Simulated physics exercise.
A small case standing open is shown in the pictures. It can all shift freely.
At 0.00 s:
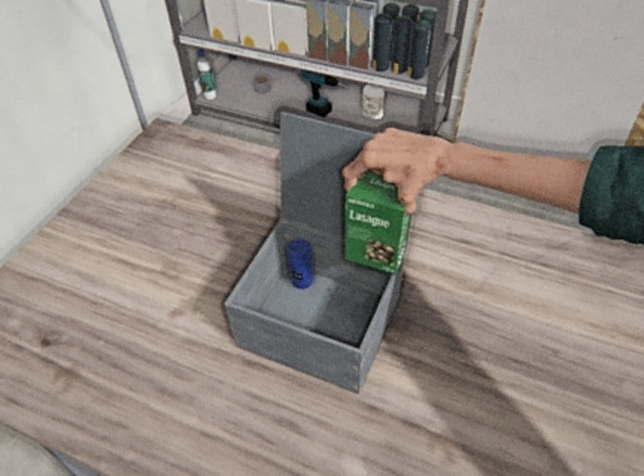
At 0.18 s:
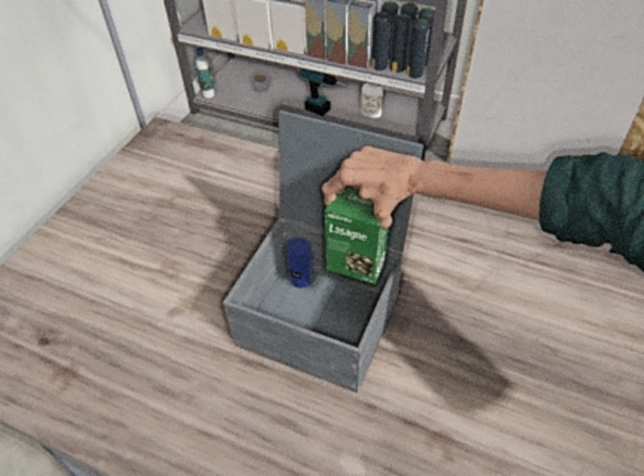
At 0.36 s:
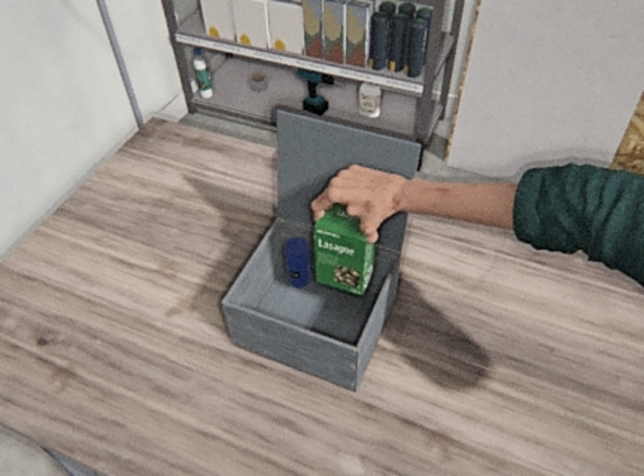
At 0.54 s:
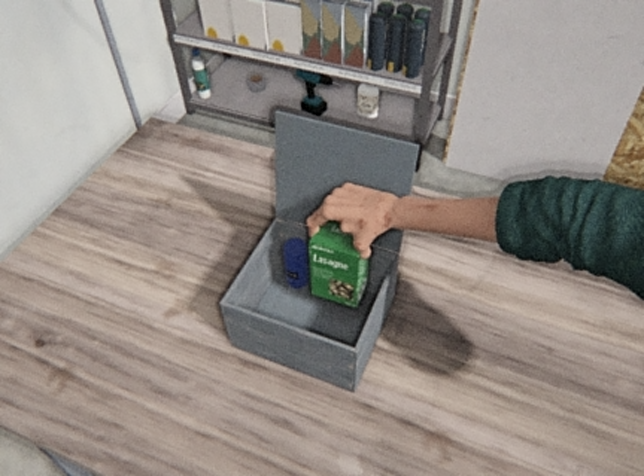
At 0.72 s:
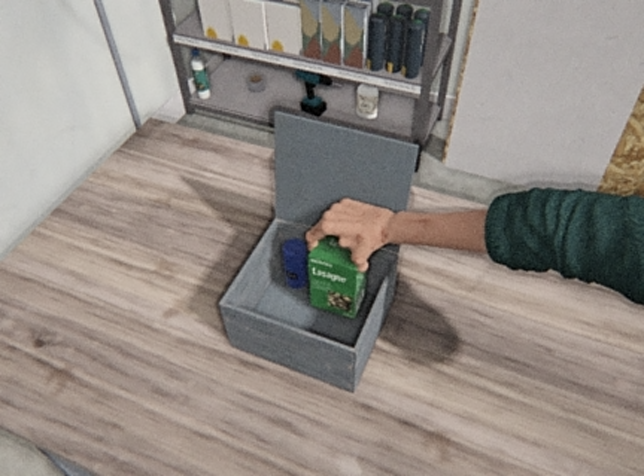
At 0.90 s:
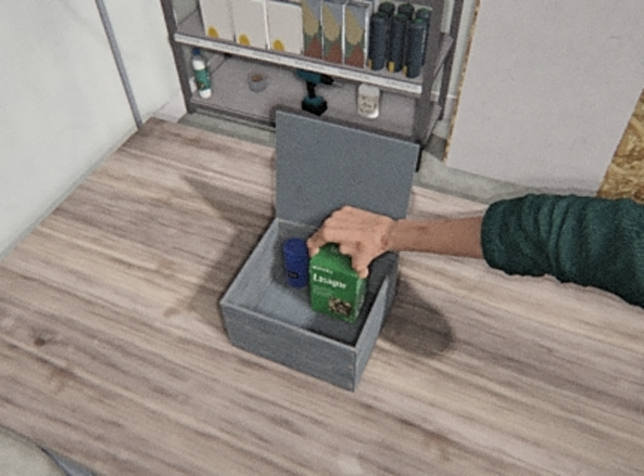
A hand in a dark green sleeve reaches in from the right, gripping a green carton over an open grey box on a wood-grain table, seen from above at an angle. A blue shaker stands inside the box, with a stocked metal shelf behind. The hand moves the carton left and lowers it into the box beside the shaker, still holding it, while the view stays nearly steady.
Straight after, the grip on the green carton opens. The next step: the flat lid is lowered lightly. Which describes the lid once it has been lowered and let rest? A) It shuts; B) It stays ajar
(B) It stays ajar.
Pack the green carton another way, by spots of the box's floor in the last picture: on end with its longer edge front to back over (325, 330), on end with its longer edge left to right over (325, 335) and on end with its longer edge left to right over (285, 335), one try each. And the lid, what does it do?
Going through the three tries, the lid hangs open, then hangs open, then hangs open.
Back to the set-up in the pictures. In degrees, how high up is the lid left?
Some 30 degrees above the rim, more or less.
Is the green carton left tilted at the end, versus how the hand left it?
In the end, it keeps its orientation.
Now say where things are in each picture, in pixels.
The first frame shows on its way; green carton (379, 223); blue shaker (301, 265).
The second frame shows on its way; green carton (357, 236); blue shaker (300, 263).
The third frame shows on its way; green carton (346, 250); blue shaker (298, 263).
The fourth frame shows on its way; green carton (340, 264); blue shaker (297, 264).
The fifth frame shows on its way; green carton (338, 276); blue shaker (296, 264).
The sixth frame shows put in, still held; green carton (339, 282); blue shaker (297, 263).
After 2.30 s, lid 80° above the rim.
After 2.60 s, lid 50° above the rim.
At rest (3.2 s), lid 30° above the rim; both in place. Seen from the same camera at the end, green carton near (339, 282).
